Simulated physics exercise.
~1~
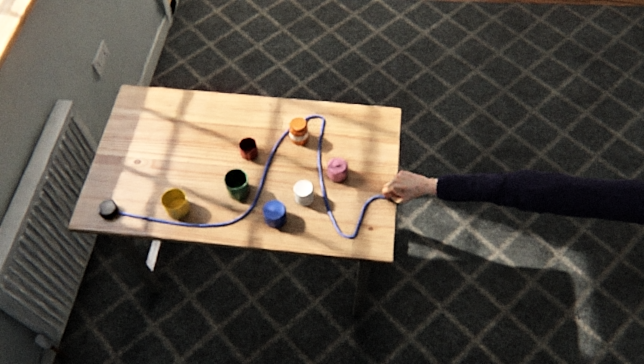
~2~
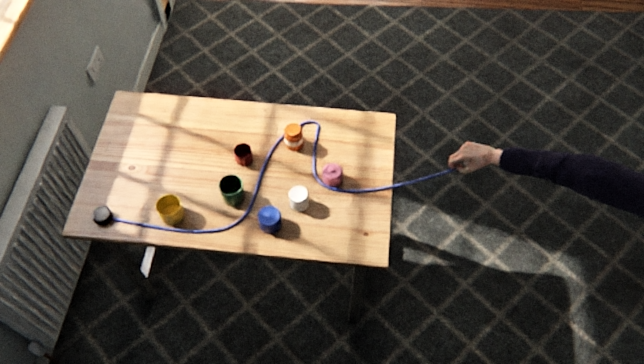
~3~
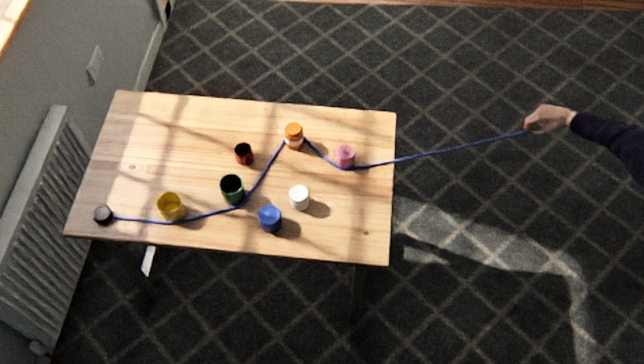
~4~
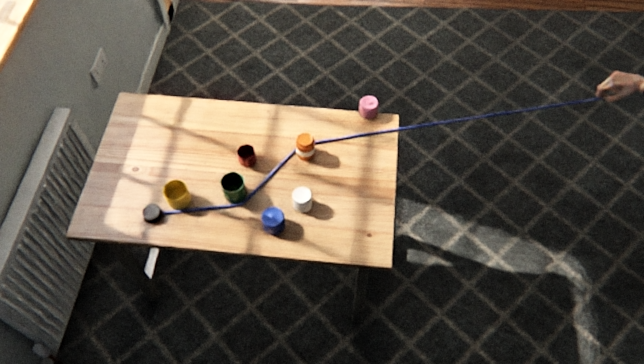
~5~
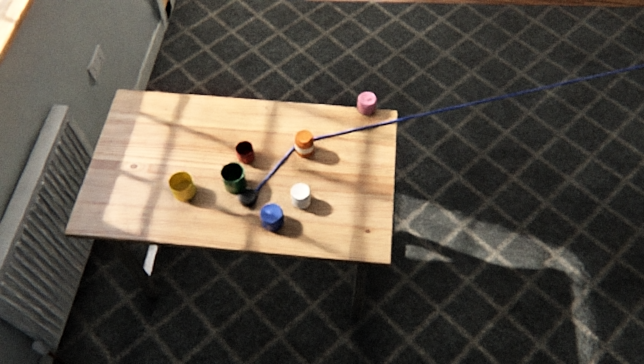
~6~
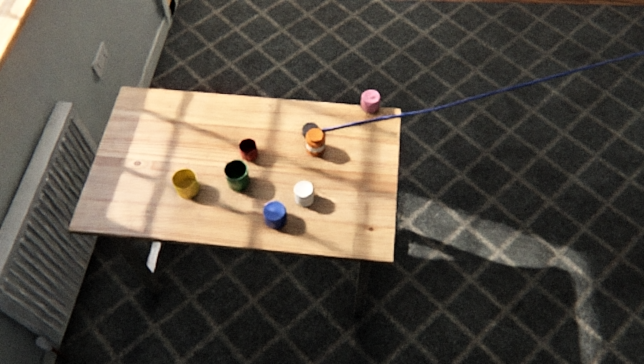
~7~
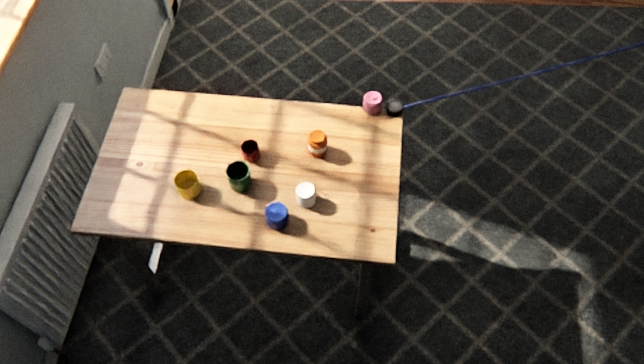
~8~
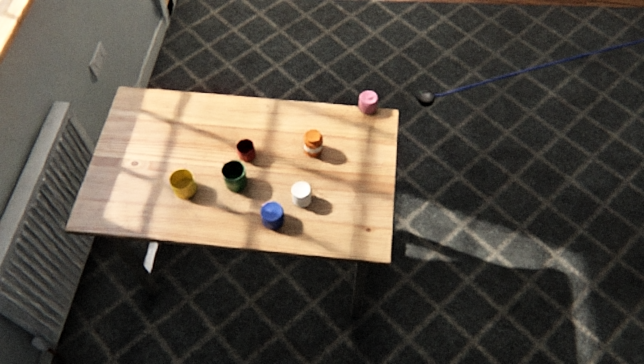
On a wooden table above a dark patterned carpet, seven small colourful containers stand among the bends of a blue cord tied to a black puck at the left. A hand at the right edge pulls the cord rightwards, drawing it taut against the pots. The pink pot slides right, then up to the table's top right corner. The puck starts to travel, passing the yellow cup, which shifts slightly, then the green mug and orange jar, which is nudged a little right. Finally the puck passes the pink pot and leaves the table, hanging on the cord beyond it, while all seven containers remain.
